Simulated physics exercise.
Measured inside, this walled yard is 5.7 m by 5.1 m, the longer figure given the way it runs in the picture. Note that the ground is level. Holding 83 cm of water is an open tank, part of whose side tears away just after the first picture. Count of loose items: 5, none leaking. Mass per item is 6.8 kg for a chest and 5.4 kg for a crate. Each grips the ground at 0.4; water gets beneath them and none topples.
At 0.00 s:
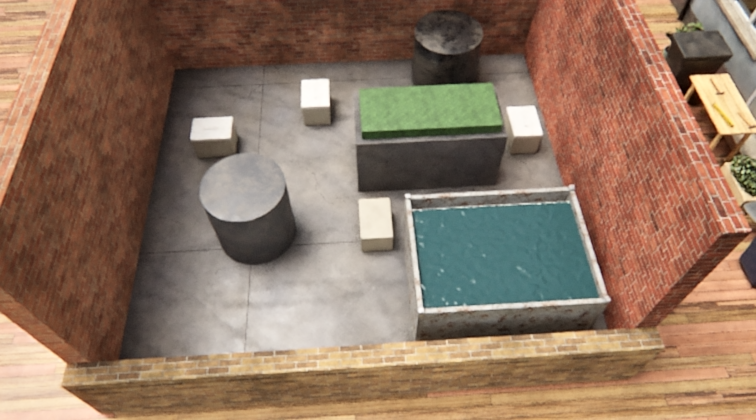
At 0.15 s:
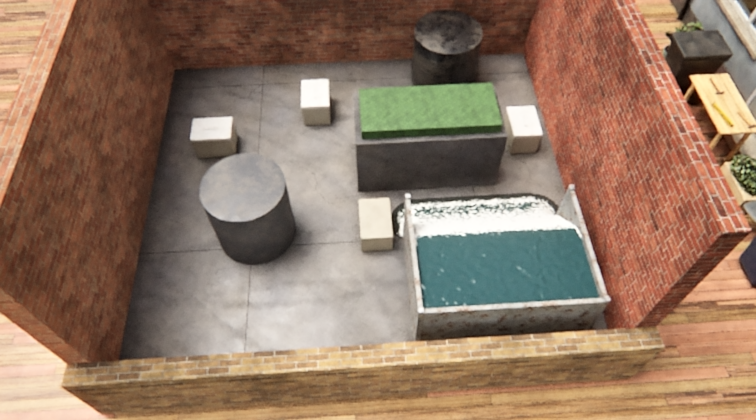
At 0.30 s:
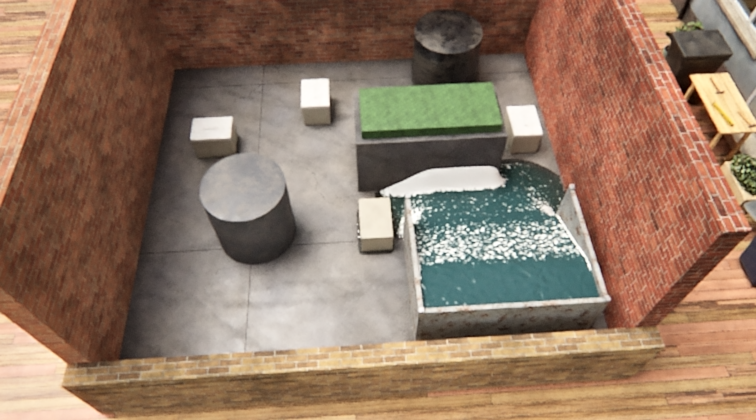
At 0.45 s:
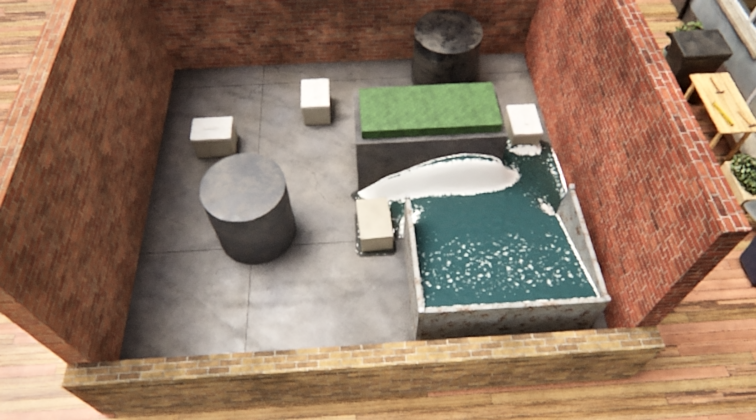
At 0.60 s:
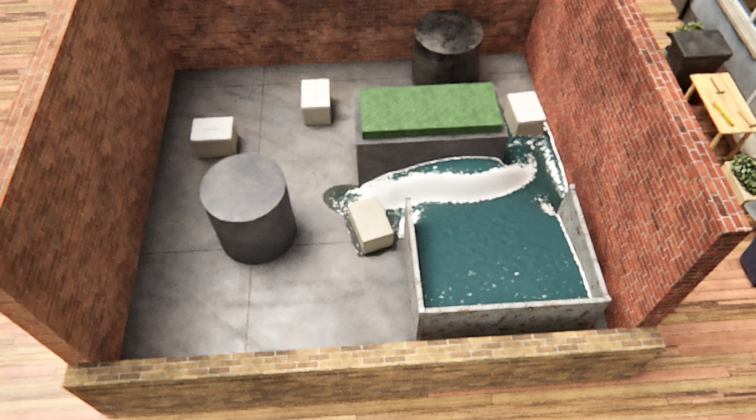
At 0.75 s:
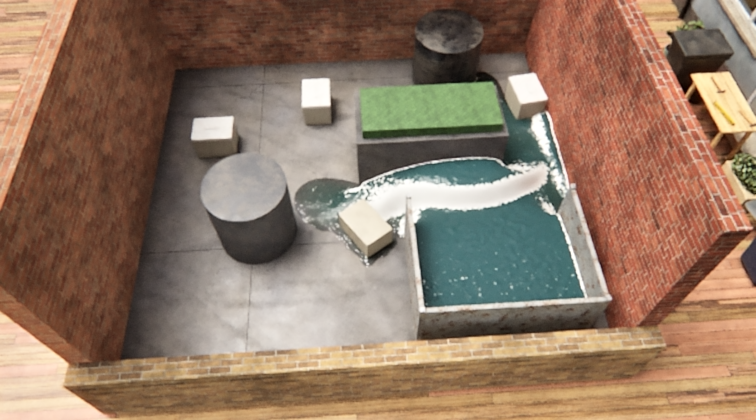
In the video, the far side of a water-filled tank gives way inside a brick-walled yard, and foaming water surges against a grass-topped block and spreads around both its ends, shifting two pale boxes while the gray cylinders stay put.
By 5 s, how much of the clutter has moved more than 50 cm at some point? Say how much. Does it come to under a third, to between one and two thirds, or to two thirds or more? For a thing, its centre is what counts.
The proportion is going to hit two thirds or more.
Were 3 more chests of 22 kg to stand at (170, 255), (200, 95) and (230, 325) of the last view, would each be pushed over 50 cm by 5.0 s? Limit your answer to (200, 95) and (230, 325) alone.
In order: Within it, beyond it.
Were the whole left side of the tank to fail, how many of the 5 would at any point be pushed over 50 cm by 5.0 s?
The answer would then be 3.
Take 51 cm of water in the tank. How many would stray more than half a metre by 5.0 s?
In that case 4 of them.
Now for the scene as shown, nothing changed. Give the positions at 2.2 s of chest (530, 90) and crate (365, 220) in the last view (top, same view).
Roughly (526, 28), then roughly (329, 329).
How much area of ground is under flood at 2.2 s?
About 17 m2.
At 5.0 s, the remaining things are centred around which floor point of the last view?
Somewhere near (284, 131).
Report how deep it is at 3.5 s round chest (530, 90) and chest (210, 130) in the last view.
Close to 20 and 10 centimetres.
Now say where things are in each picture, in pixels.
A chest at (525, 121), on the bottom; a crate at (376, 218) rests on the ground; 2.6 m2 under water; 0 of 5 have shifted, in the first picture.
A chest at (524, 121), on the bottom; a crate at (375, 218) rests on the ground; water covers 3.8 m2; 0 of 5 have shifted, in the second picture.
A chest at (525, 120), on the bottom; a crate at (376, 218), on the bottom; 4.7 m2 under water; 0 of 5 have shifted, in the third picture.
A chest at (525, 119), on the bottom; a crate at (374, 218), on the bottom; 5.3 m2 under water; 0 of 5 have shifted, in the fourth picture.
A chest at (527, 107) rests on the ground, 24 cm from its start; a crate at (370, 218), on the bottom, 7 cm from its start; water covers 6.0 m2; 2 of 5 have shifted, in the fifth picture.
A chest at (528, 88), on the bottom, 59 cm from its start; a crate at (365, 221) rests on the ground, 16 cm from its start; water covers 7.0 m2; 2 of 5 have shifted, in the sixth picture.
After 1.1 s 1 of 5 are over 50 cm from their spots; 1 afloat.
After 2.2 s 3 of 5 are over 50 cm from their spots; 1 afloat.
After 3.5 s 4 of 5 are over 50 cm from their spots; 4 afloat.
After 5.0 s 4 of 5 are over 50 cm from their spots, and 5 have been at some point; 5 afloat.
